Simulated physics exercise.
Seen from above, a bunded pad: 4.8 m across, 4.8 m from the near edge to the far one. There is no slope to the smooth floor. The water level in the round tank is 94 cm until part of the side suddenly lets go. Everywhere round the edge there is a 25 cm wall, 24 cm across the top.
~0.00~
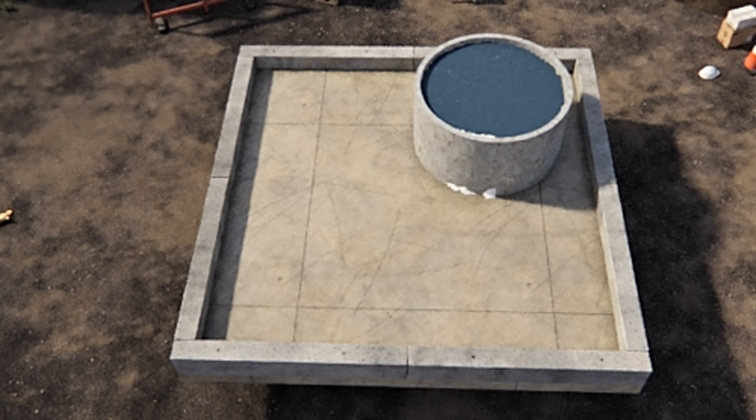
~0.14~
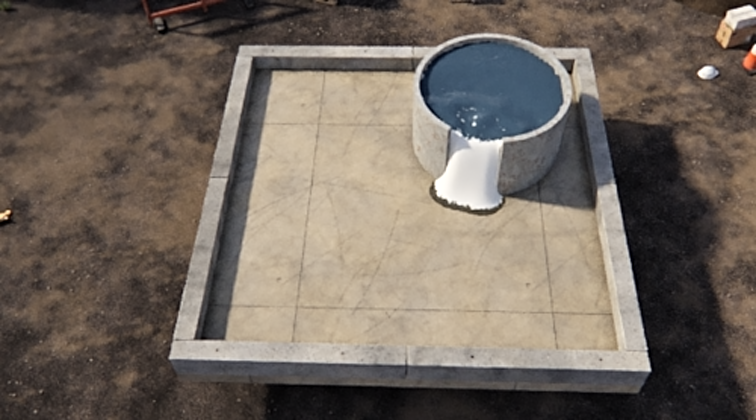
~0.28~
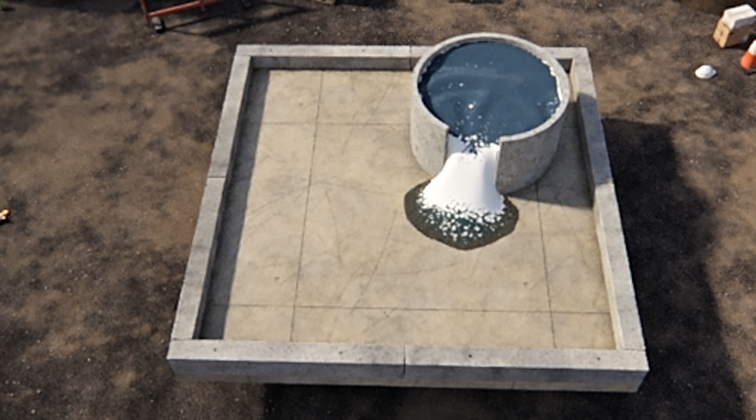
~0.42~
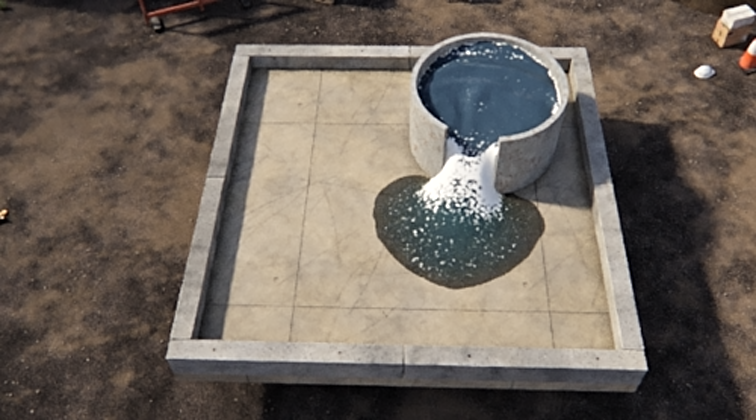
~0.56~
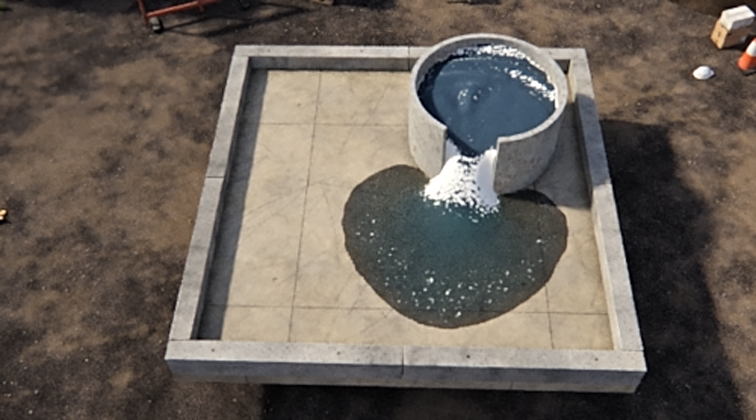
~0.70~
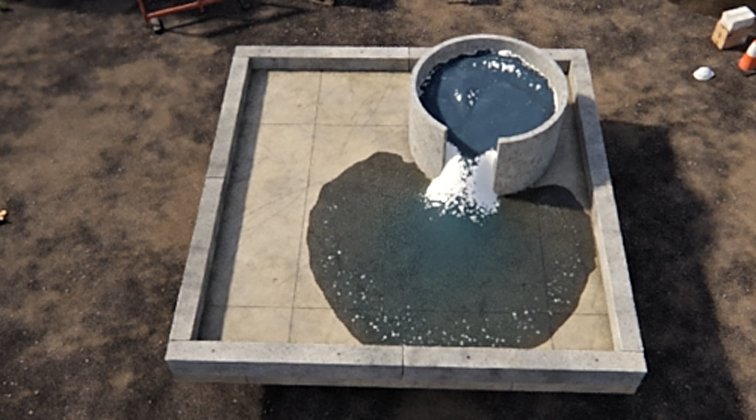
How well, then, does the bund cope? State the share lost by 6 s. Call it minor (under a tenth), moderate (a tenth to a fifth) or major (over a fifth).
Minor.
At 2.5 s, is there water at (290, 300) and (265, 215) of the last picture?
Awash, then awash.
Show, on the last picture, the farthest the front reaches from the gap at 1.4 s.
Location: Approx. (196, 350) in the last view.
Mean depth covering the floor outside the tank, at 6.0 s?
The depth comes to around 10 centimetres.
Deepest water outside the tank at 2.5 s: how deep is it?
Around 36 centimetres.
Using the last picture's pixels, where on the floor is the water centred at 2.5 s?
It lies at roughly (440, 215) in pixels.
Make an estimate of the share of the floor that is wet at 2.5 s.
Wet share: Near 55 percent.
After 1.1 s water covers 45 % of the floor and is deepest (58 cm) near (460, 195); 0 % is over the wall.
After 1.4 s water covers 50 % of the floor and is deepest (52 cm) near (460, 195); 0 % is over the wall.
After 2.5 s water covers 50 % of the floor and is deepest (36 cm) near (196, 350); 5 % is over the wall.
After 4.0 s water covers 70 % of the floor and is deepest (26 cm) near (482, 357); 7 % is over the wall.
After 6.0 s water covers 85 % of the floor and is deepest (20 cm) near (493, 82); 7 % is over the wall.
